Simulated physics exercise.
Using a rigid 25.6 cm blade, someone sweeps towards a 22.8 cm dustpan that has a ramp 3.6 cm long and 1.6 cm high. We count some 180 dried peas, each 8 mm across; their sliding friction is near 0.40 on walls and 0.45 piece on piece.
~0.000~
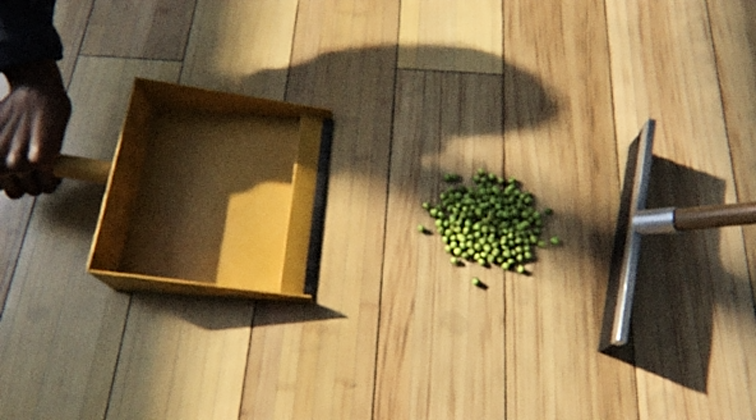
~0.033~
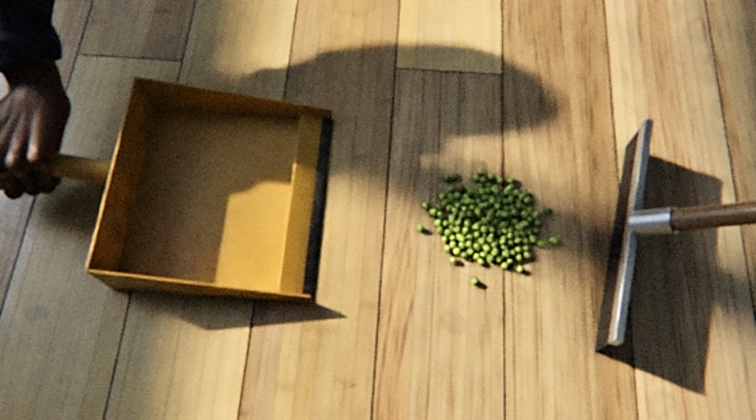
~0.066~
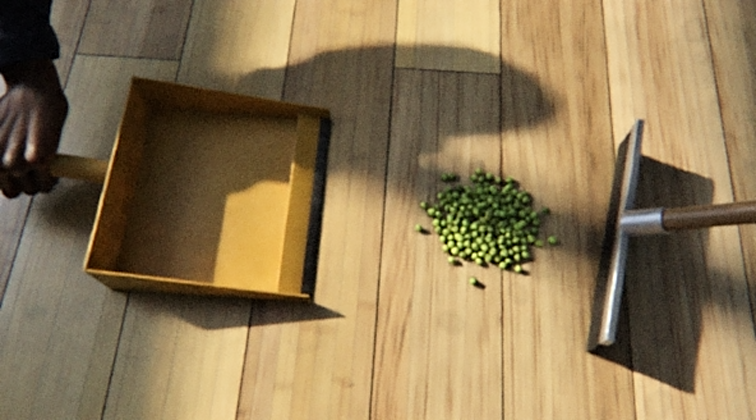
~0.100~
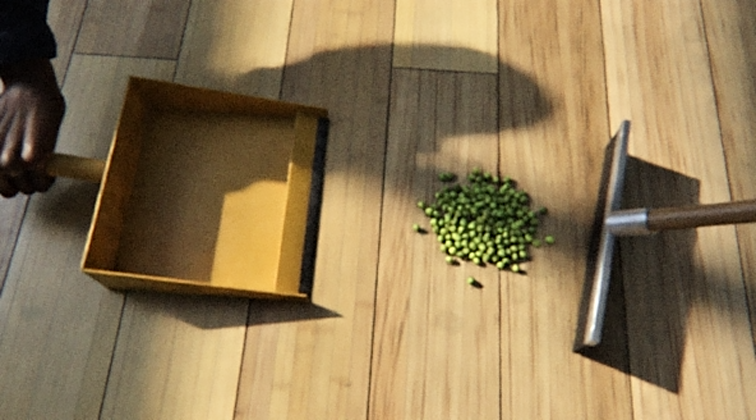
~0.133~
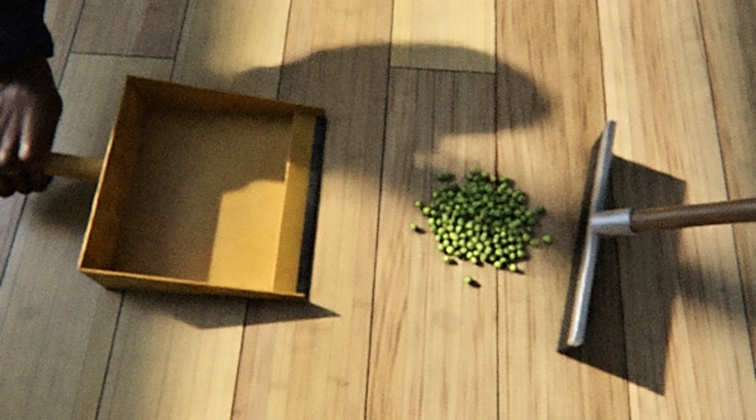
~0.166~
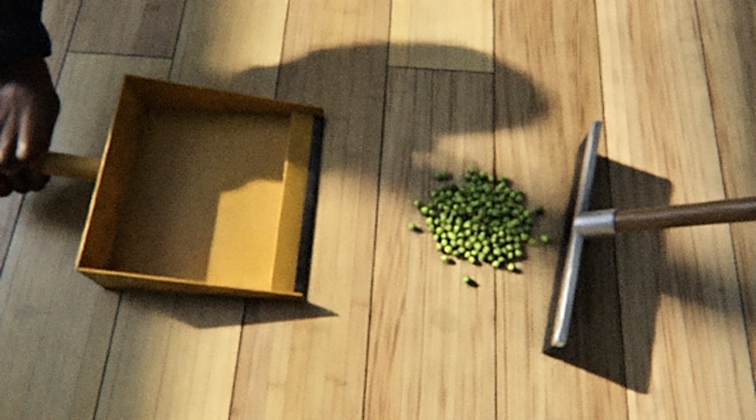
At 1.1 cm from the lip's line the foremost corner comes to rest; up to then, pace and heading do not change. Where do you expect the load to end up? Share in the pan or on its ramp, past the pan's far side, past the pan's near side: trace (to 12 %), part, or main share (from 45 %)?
In the pan or on its ramp trace, past the pan's far side trace, past the pan's near side trace.
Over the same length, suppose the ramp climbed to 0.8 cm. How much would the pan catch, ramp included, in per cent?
Something like 5 per cent, ramp included.
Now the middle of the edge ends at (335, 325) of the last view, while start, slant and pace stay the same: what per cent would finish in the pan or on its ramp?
That would come to near 0 percent.
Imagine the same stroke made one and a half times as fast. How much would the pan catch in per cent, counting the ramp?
Then around 10 per cent.
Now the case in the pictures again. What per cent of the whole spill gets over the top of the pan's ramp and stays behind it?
About 0 %.
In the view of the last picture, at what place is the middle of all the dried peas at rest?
My guess is close to (332, 204).
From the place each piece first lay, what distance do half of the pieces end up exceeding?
Roughly 16 cm.
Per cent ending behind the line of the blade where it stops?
My guess is close to 5 per cent.
Then, at 0.45 s, middle of the blade 17 cm from the lip; 0 % over the lip, far side 0 %, near side 0 %.
After 0.64 s, middle of the blade 9 cm from the lip; 0 % over the lip, far side 0 %, near side 0 %.
After 0.95 s, middle of the blade 4 cm from the lip; 0 % over the lip, far side 5 %, near side 5 %.
At rest (1.4 s), pan 5 %, far side 5 %, near side 5 %, in front of the lip or behind the blade 90 %.
